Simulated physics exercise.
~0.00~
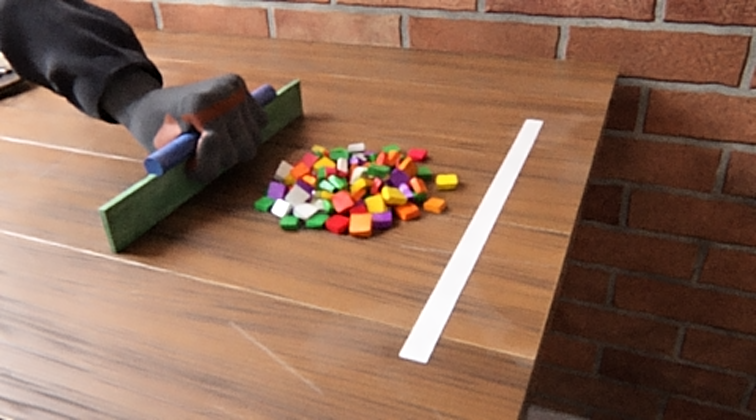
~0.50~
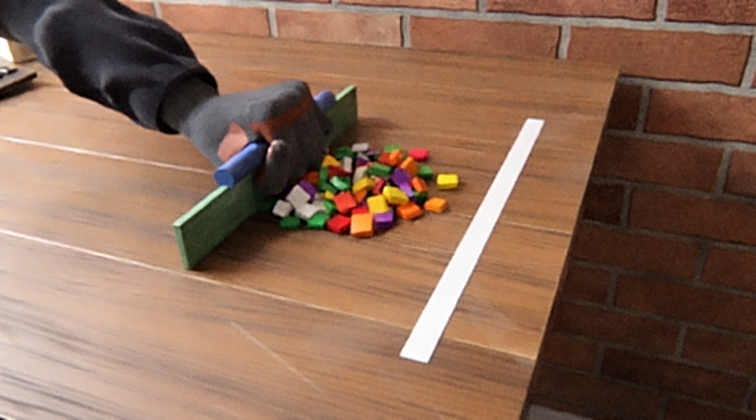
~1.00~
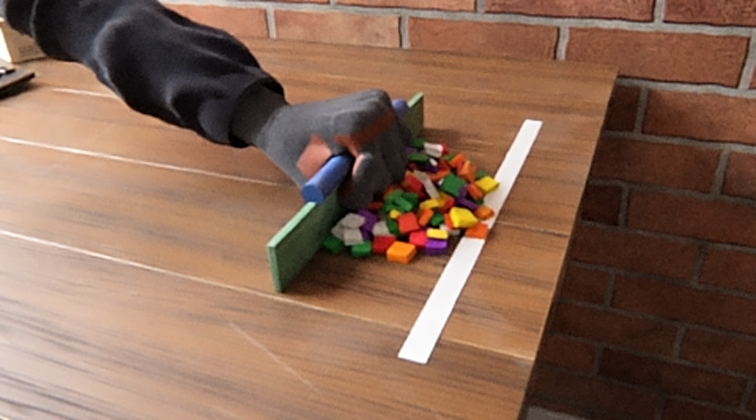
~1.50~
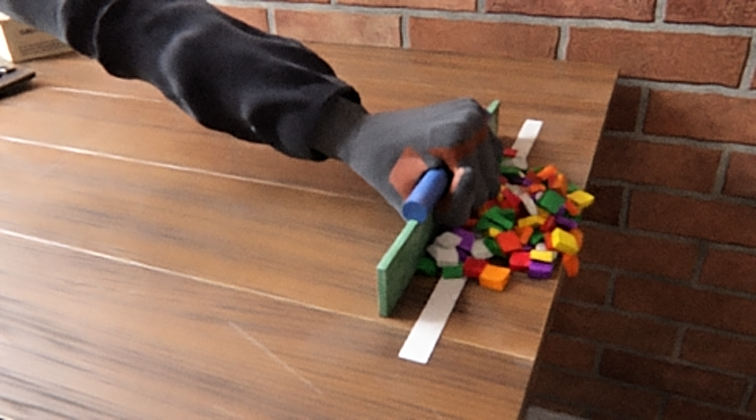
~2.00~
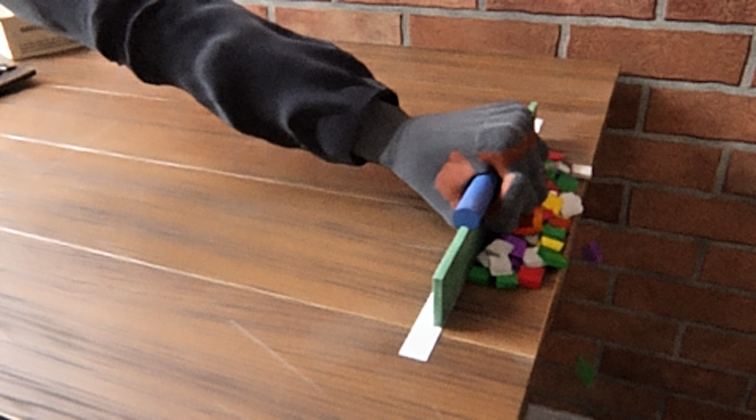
On a wooden table by a brick wall, a gloved hand pushes colourful pieces rightward with a green scraper, stopping at white tape as some fall.
